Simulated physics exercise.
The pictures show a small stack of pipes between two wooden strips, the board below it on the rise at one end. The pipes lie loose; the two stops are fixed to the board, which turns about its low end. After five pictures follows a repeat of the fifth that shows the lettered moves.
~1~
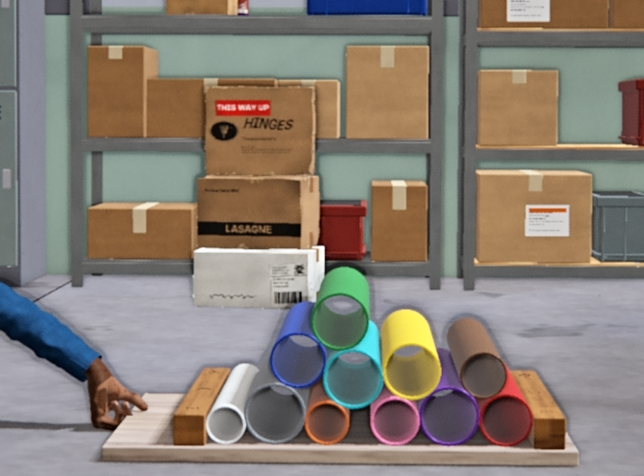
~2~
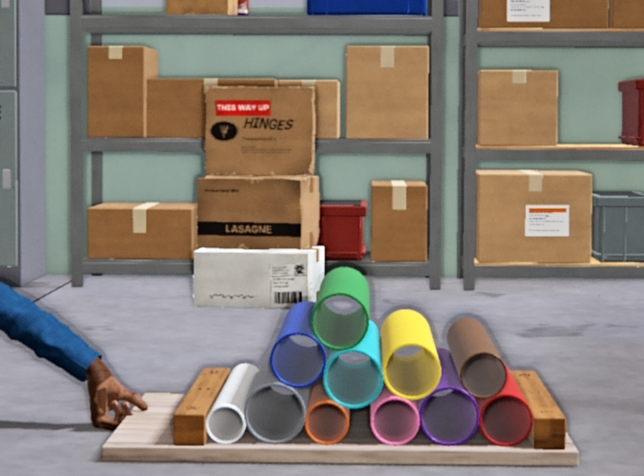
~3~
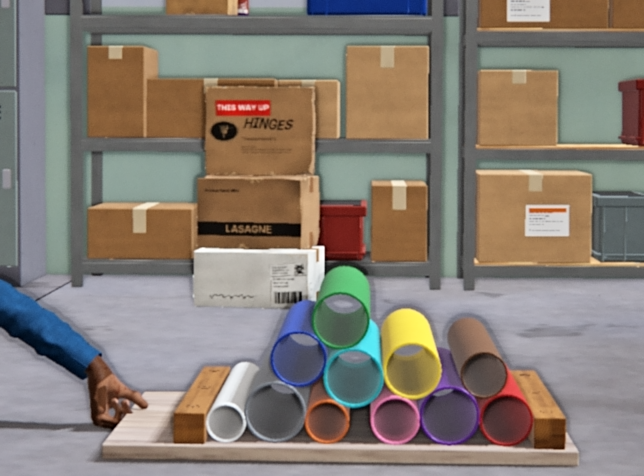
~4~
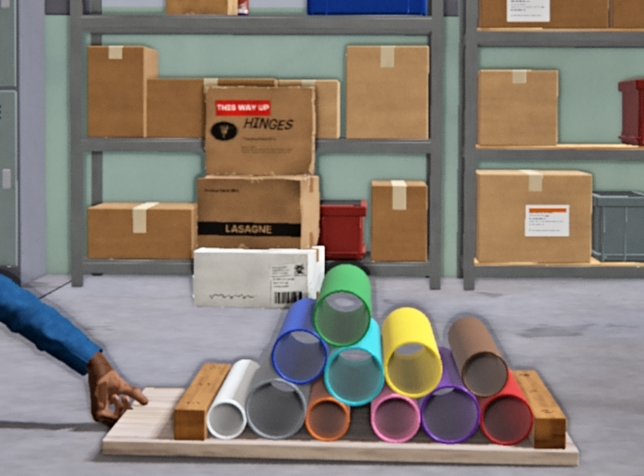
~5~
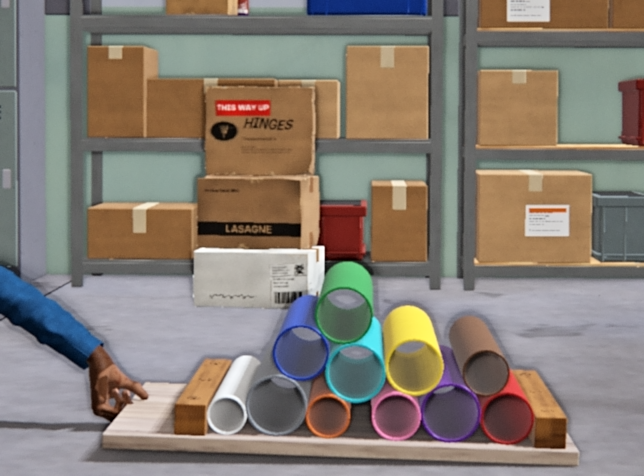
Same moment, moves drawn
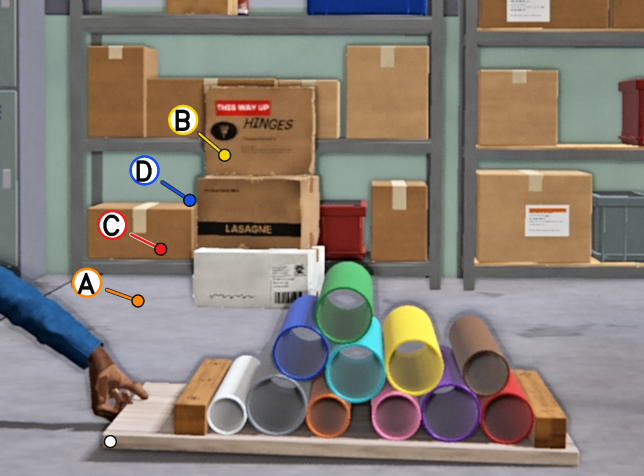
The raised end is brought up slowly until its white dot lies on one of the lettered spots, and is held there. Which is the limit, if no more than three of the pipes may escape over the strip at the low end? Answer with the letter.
Mark A is as high as it can go.
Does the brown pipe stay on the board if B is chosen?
No.
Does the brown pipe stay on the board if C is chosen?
The brown pipe: No.
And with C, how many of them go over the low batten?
With C, five.
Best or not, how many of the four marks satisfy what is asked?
The number is one.
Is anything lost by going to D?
Yes.
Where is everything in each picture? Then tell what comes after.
The first frame shows white pipe (226, 425); grey pipe (275, 414); orange pipe (327, 423).
The second frame shows orange pipe (327, 423); pink pipe (395, 421).
The third frame shows board (342, 411); white pipe (226, 423); grey pipe (275, 412); brown pipe (484, 375).
The fourth frame shows board (342, 409); white pipe (226, 420); grey pipe (275, 410).
The fifth frame shows board (343, 406); white pipe (227, 415); grey pipe (276, 406).
On the marked copy, A at (138, 301); B at (224, 155); C at (161, 249); D at (190, 200); the white dot at (110, 442).
Taking A. A third of the way, board at 14°.
Two thirds of the way, board at 19°.
When it is over, board at 19°, none over the low batten.
As for the rest, B five over the low batten; C five over the low batten; D five over the low batten.
